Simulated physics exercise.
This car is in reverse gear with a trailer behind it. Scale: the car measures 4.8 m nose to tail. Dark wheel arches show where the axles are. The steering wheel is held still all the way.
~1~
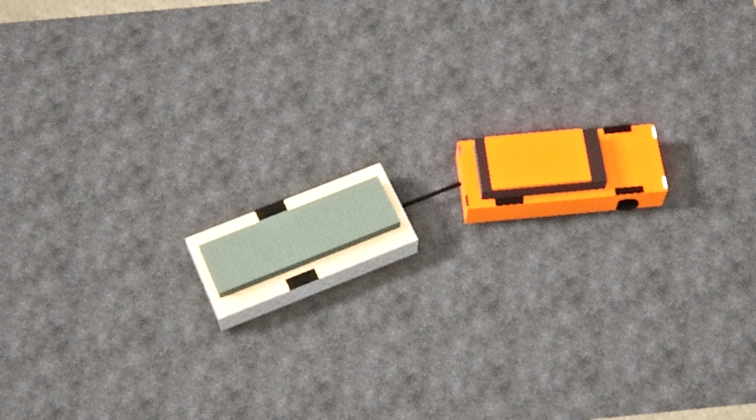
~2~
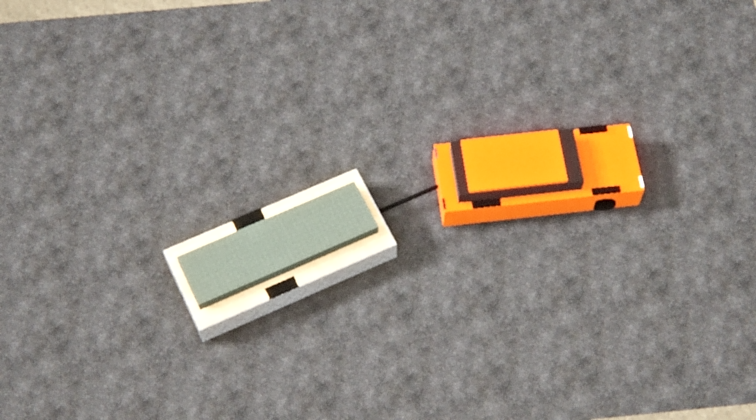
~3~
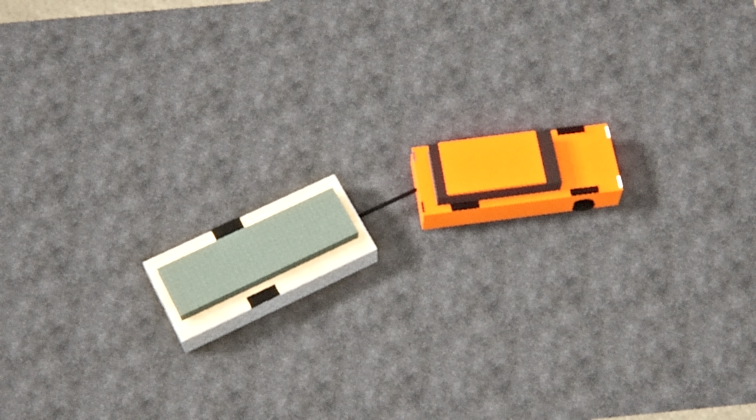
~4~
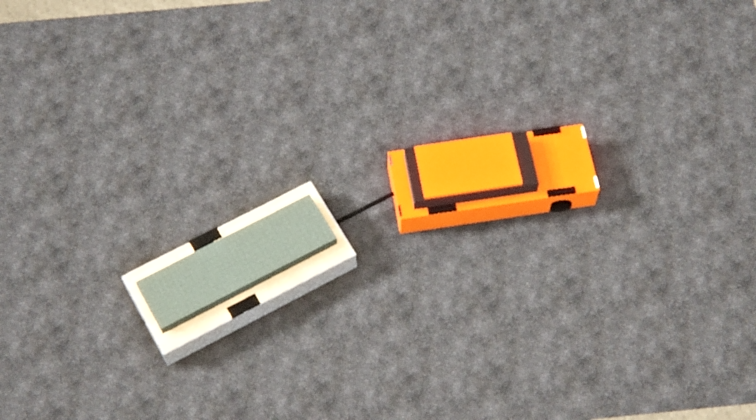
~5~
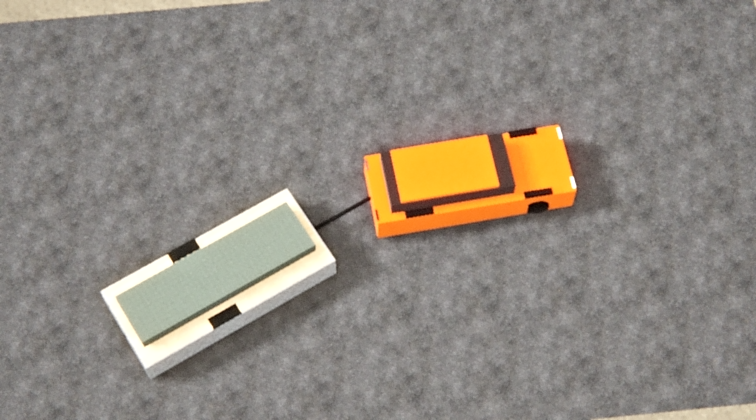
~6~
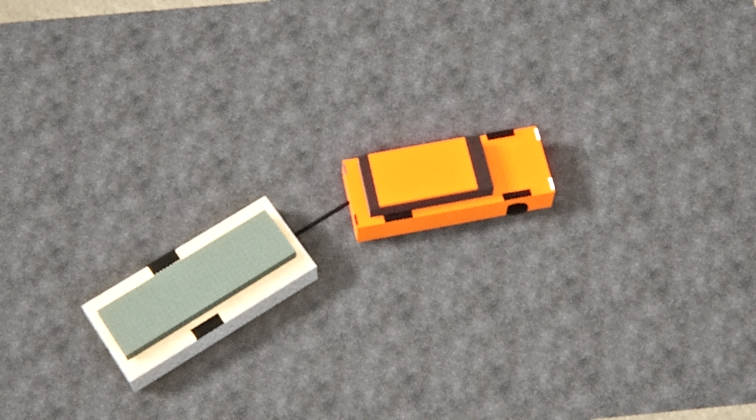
Orange car backing a white trailer with a grey-green top leftward across grey pavement, the angle between them slowly sharpening.
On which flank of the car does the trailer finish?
The tail folds to the car's right-hand side.
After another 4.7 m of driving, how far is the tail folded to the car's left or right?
Some 40° to its right.
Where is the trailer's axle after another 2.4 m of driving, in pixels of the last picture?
Around (108, 351).
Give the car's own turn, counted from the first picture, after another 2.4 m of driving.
About 10°.
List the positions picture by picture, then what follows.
The first frame shows car's middle (566, 157), trailer's axle (286, 244); tail 18° to the car's right; front wheels 6° right.
The second frame shows car's middle (542, 158), trailer's axle (265, 253); tail 19° to the car's right.
The third frame shows car's middle (520, 160), trailer's axle (245, 262); tail 20° to the car's right.
The fourth frame shows car's middle (496, 162), trailer's axle (224, 272); tail 21° to the car's right.
The fifth frame shows car's middle (473, 164), trailer's axle (204, 283); tail 22° to the car's right.
The sixth frame shows car's middle (451, 167), trailer's axle (185, 294); tail 23° to the car's right.
With 2.4 m more driven, the tail is 30° to the car's right, the car has turned 11° and the trailer's axle is at (108, 351) of the last picture.
With 4.7 m more driven, the tail is 42° to the car's right, the car has turned 16° and the trailer's axle is out of the picture.
With 7.1 m more driven, the tail is 60° to the car's right, the car has turned 21° and the trailer's axle is out of the picture; it has jack-knifed.
